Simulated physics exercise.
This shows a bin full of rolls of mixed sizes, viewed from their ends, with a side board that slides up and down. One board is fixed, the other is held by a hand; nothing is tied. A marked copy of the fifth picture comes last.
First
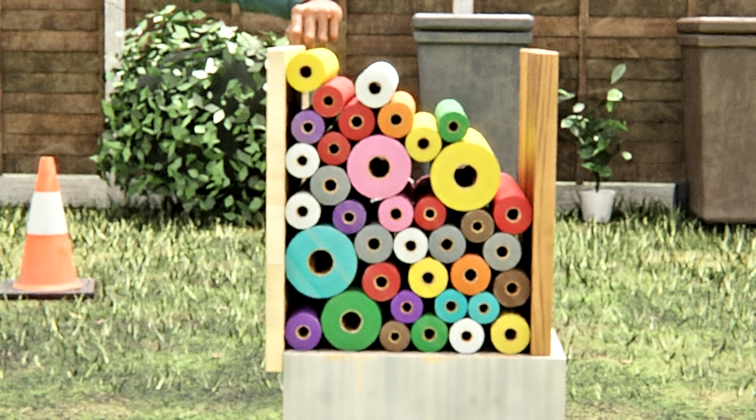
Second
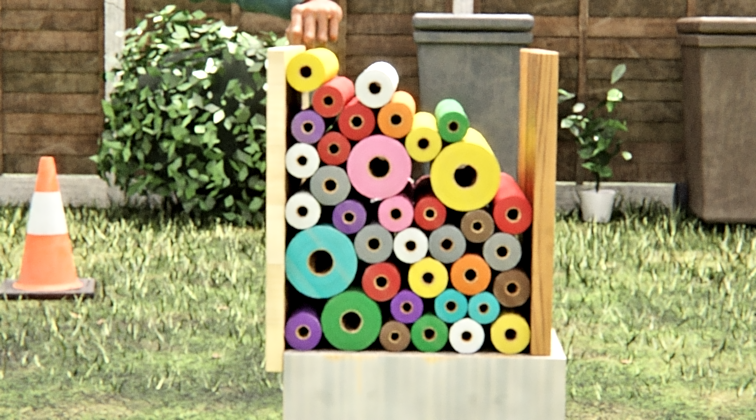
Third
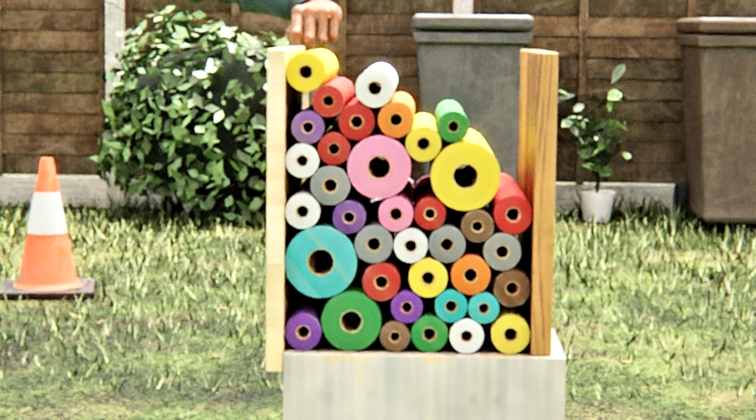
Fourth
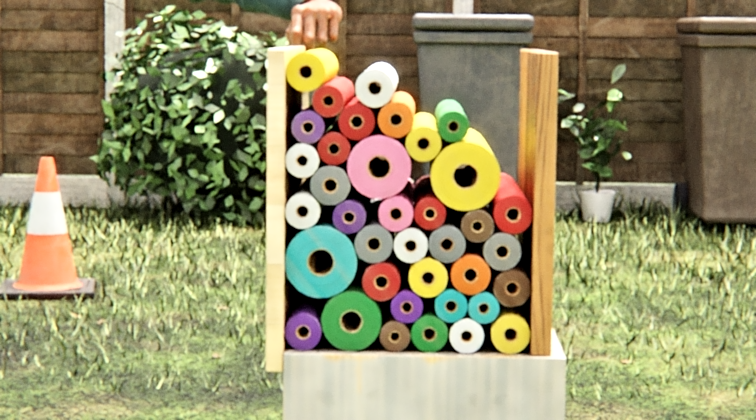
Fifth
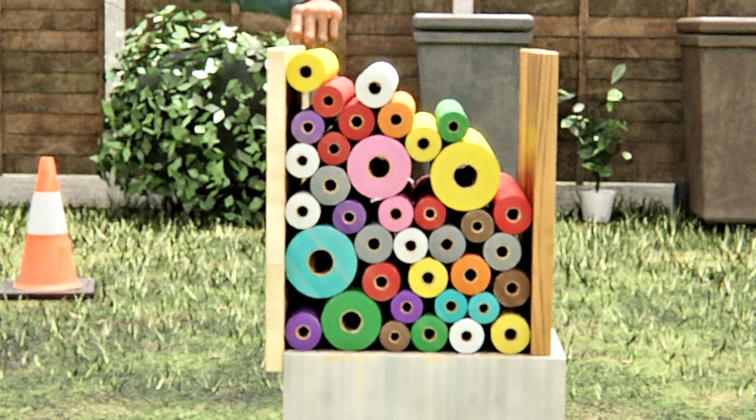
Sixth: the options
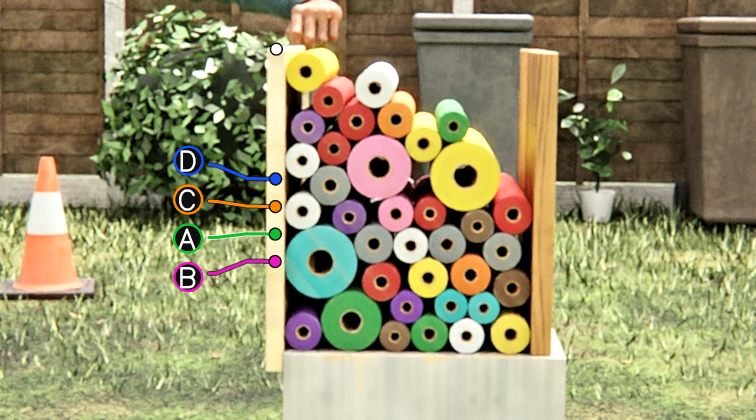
In a grassy garden, a hand stays atop a bin of colourful rolls; nothing moves.
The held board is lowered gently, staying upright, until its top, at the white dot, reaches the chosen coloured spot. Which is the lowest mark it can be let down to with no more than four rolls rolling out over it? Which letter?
Lower it to D and no more.
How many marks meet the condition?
The number is one.
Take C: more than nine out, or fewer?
Fewer than nine.
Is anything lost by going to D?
Yes.
On the marked copy, A at (276, 234); B at (275, 262); C at (276, 207); D at (276, 179); the white dot at (277, 49).
With D. Early on, top of the board (285, 108).
Further on, top of the board (285, 176).
At the end, top of the board (285, 178), one out over the board.
As for the rest, A more than four out over the board; B more than four out over the board; C more than four out over the board.
